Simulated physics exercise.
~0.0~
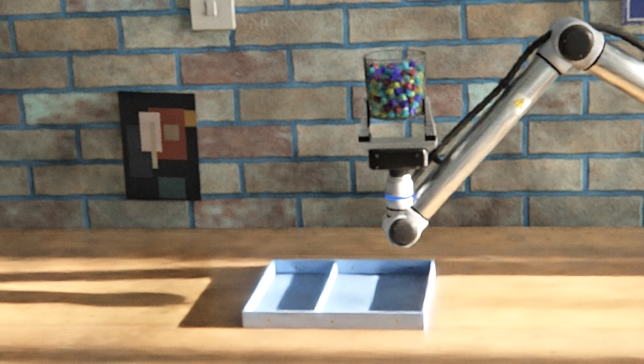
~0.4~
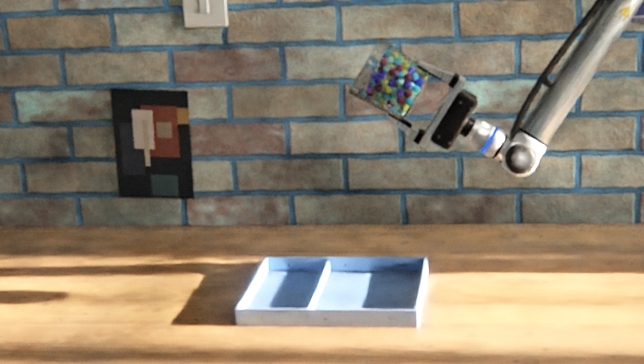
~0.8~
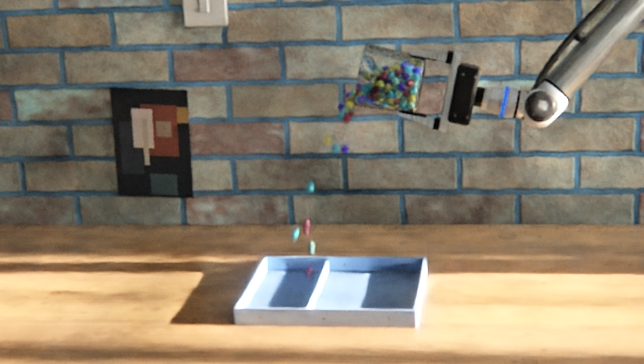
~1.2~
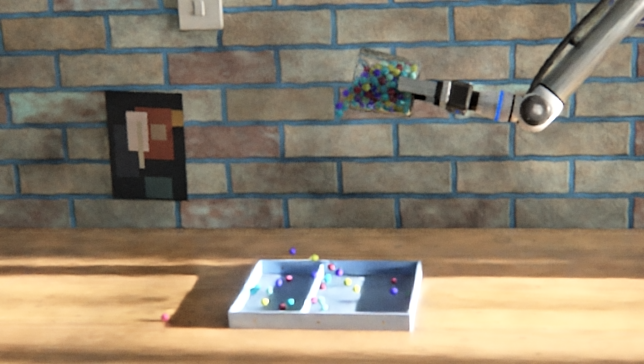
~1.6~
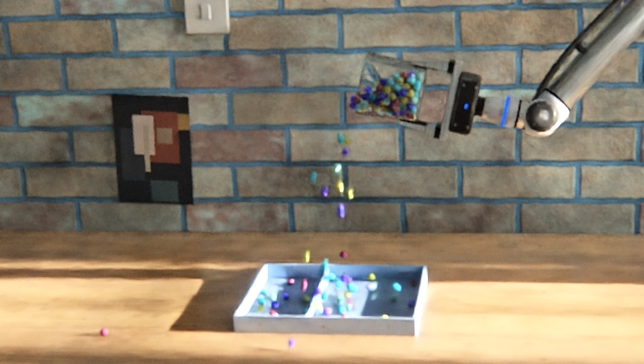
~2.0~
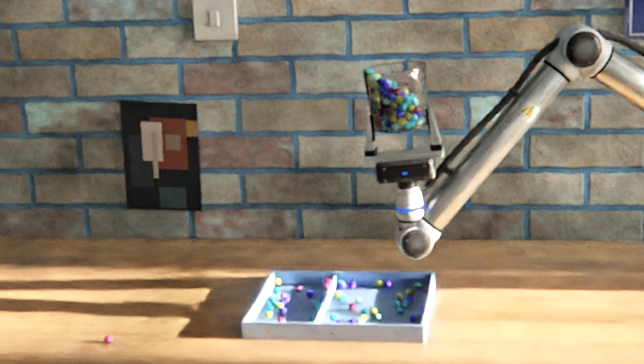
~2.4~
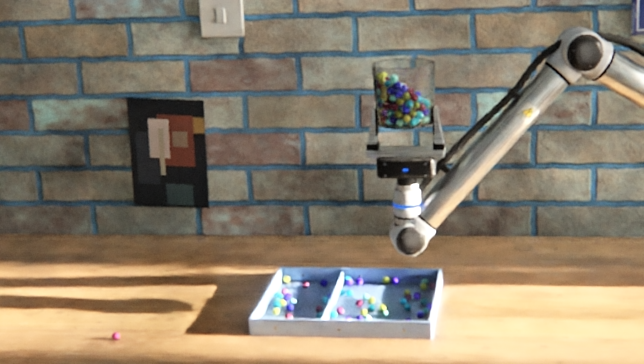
The footage shows a robot arm tilting a clear beaker of colourful round sweets leftward above a divided tray on a wooden table, spilling some into both compartments and a few outside, before returning it upright, still holding many sweets, with one stray sweet visible left of the tray.
